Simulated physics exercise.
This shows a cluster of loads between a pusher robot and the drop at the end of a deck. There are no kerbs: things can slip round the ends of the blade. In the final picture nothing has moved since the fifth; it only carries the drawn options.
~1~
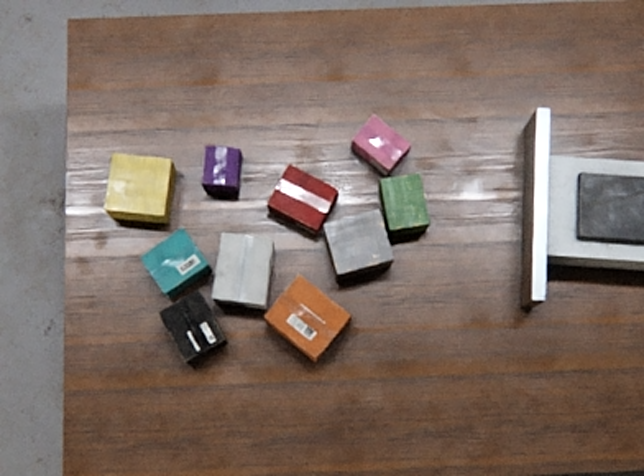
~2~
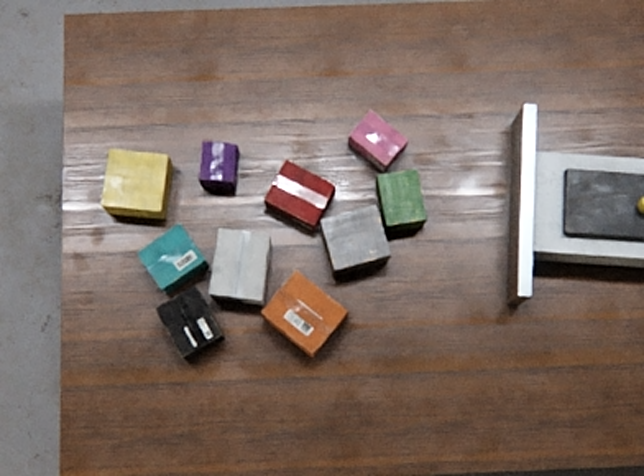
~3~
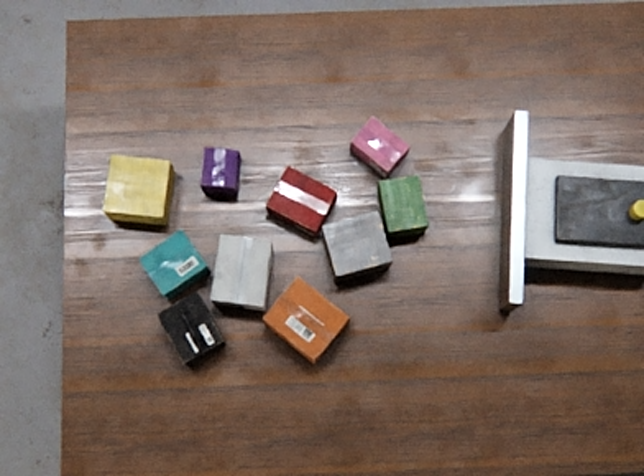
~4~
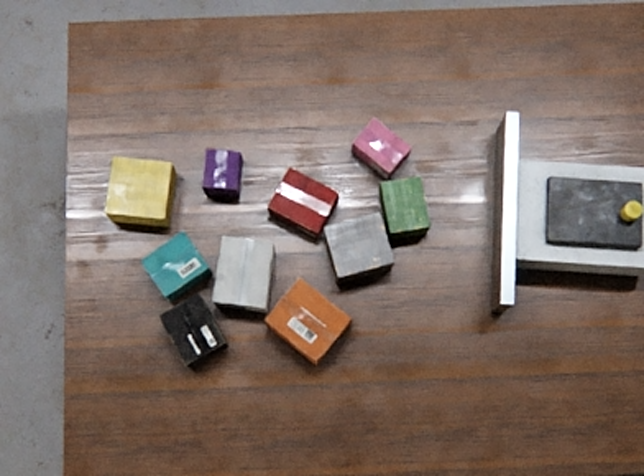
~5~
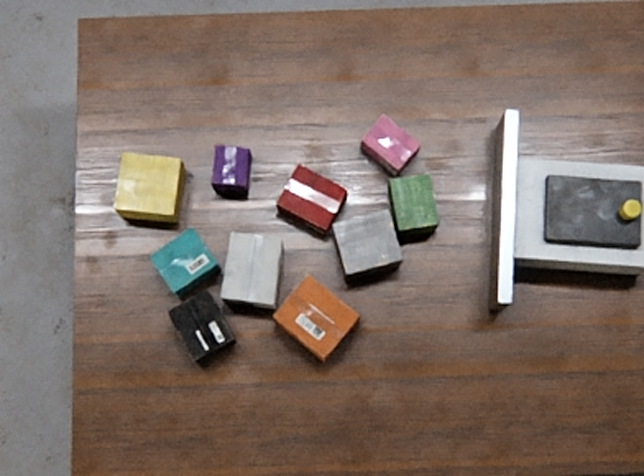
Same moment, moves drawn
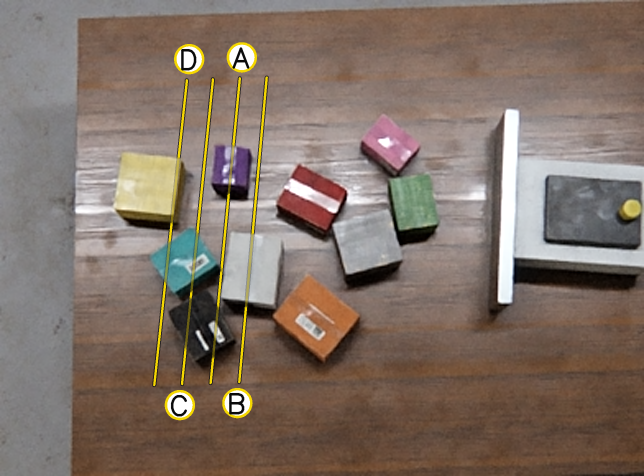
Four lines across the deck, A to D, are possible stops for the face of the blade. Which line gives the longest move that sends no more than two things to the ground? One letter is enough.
It should halt at D.
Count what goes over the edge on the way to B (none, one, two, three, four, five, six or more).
The count is none.
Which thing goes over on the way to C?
The turquoise parcel goes over.
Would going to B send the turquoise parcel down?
No.
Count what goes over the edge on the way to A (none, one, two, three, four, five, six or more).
The count is none.
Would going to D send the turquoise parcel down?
Yes.
On the marked copy, A at (226, 226); B at (253, 225); C at (198, 227); D at (171, 228).
Taking D. A third of the way, robot (465, 214); pink parcel (354, 142); red parcel (303, 201).
Two thirds of the way, robot (341, 218); turquoise parcel (117, 256); yellow crate (124, 180).
When it is over, robot (247, 222); turquoise parcel over the edge; yellow crate over the edge; two fallen.
As for the rest, A is within the limit but short; B is within the limit but short; C is within the limit but short.
